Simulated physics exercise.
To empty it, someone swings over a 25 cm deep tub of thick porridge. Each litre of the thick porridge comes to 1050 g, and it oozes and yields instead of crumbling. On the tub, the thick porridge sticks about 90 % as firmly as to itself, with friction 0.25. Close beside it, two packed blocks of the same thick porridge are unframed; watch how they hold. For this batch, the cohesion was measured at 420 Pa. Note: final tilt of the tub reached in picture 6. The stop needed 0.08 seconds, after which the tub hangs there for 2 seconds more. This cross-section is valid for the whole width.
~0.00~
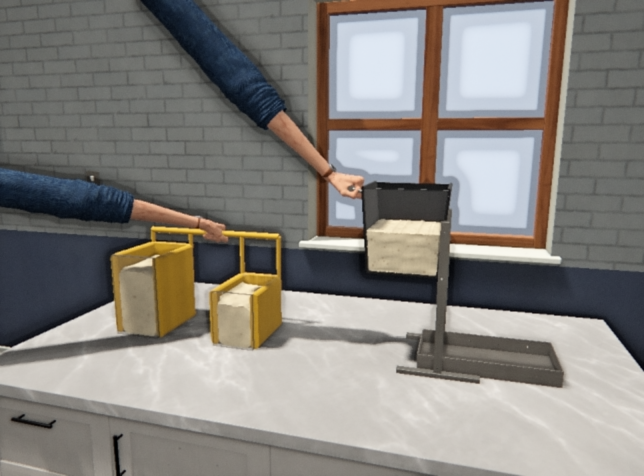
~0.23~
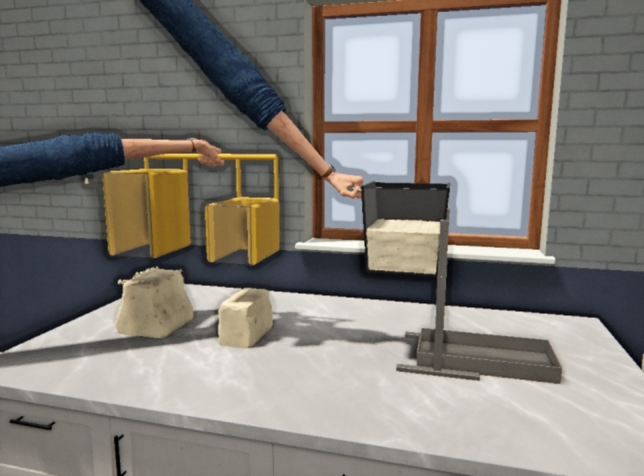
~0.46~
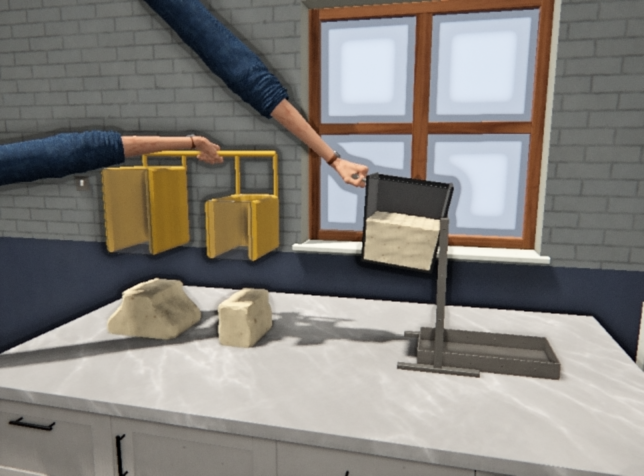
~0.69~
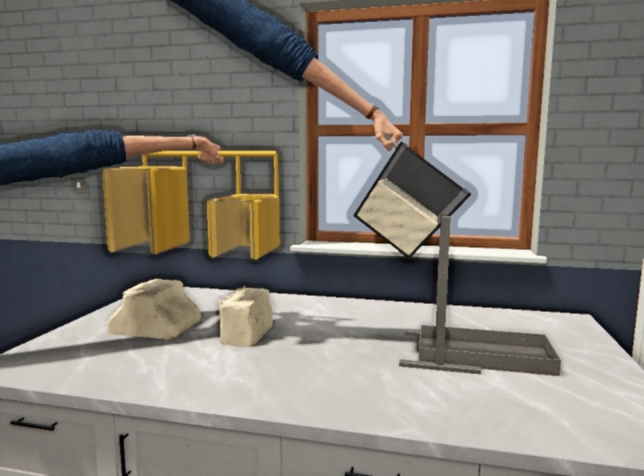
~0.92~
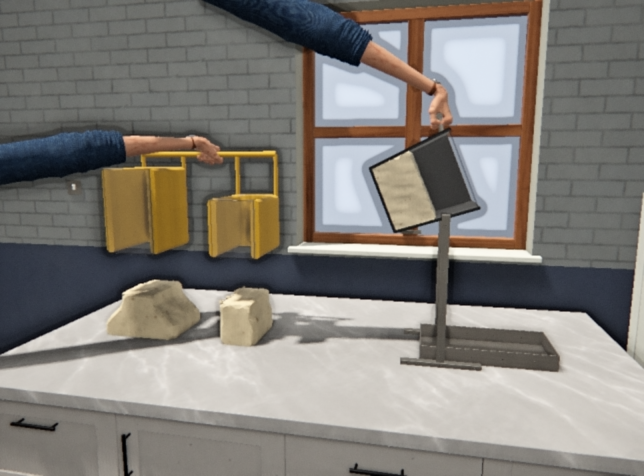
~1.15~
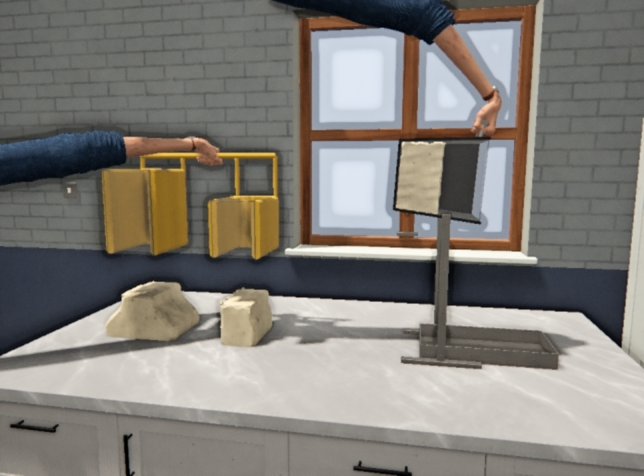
One hand turned a dark tub of thick, pale porridge clockwise onto its side on a stand, after another had lifted joined yellow moulds off two blocks, the left one slumping lower and wider.
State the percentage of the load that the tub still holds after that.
The tub still holds roughly 100 %.
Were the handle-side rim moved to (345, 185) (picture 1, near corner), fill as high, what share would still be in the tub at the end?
Around 65 percent would still be in the tub at the end.
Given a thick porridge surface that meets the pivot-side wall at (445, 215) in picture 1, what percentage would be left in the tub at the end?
It would come to roughly 65 percent.
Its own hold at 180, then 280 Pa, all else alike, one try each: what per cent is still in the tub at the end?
Respectively, close to 55 % and close to 70 %.
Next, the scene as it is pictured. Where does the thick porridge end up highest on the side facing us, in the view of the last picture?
Peak location: Approx. (441, 170).
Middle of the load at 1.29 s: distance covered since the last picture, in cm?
Measured shift, roughly 3 cm.
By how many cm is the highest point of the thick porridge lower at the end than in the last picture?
The top ends up some 8 cm below its level in the last picture.
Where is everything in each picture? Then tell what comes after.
Handle-side rim at (364, 188), tilt 0 degrees; highest point of the thick porridge at (417, 233); test blocks 24 cm, 15 cm high (left to right), in the first frame.
Handle-side rim at (364, 187), tilt 0 degrees; highest point of the thick porridge at (417, 231); test blocks 20 cm, 15 cm high (left to right), in the second frame.
Handle-side rim at (370, 177), tilt 7 degrees; highest point of the thick porridge at (372, 220); test blocks 16 cm, 15 cm high (left to right), in the third frame.
Handle-side rim at (403, 144), tilt 36 degrees; highest point of the thick porridge at (382, 184); test blocks 16 cm, 15 cm high (left to right), in the fourth frame.
Handle-side rim at (450, 130), tilt 68 degrees; highest point of the thick porridge at (410, 153); test blocks 16 cm, 15 cm high (left to right), in the fifth frame.
Handle-side rim at (490, 140), tilt 94 degrees; highest point of the thick porridge at (407, 143); test blocks 16 cm, 15 cm high (left to right), in the sixth frame.
By 1.29 s, the tub is at 94 degrees and holds 100 %.
By 1.46 s, the tub is at 94 degrees and holds 100 %.
By 1.63 s, the tub is at 94 degrees and holds 100 %.
By 1.80 s, the tub is at 94 degrees and holds 100 %.
By 3.15 s, at the end, the tub is at 94 degrees and holds 100 %.
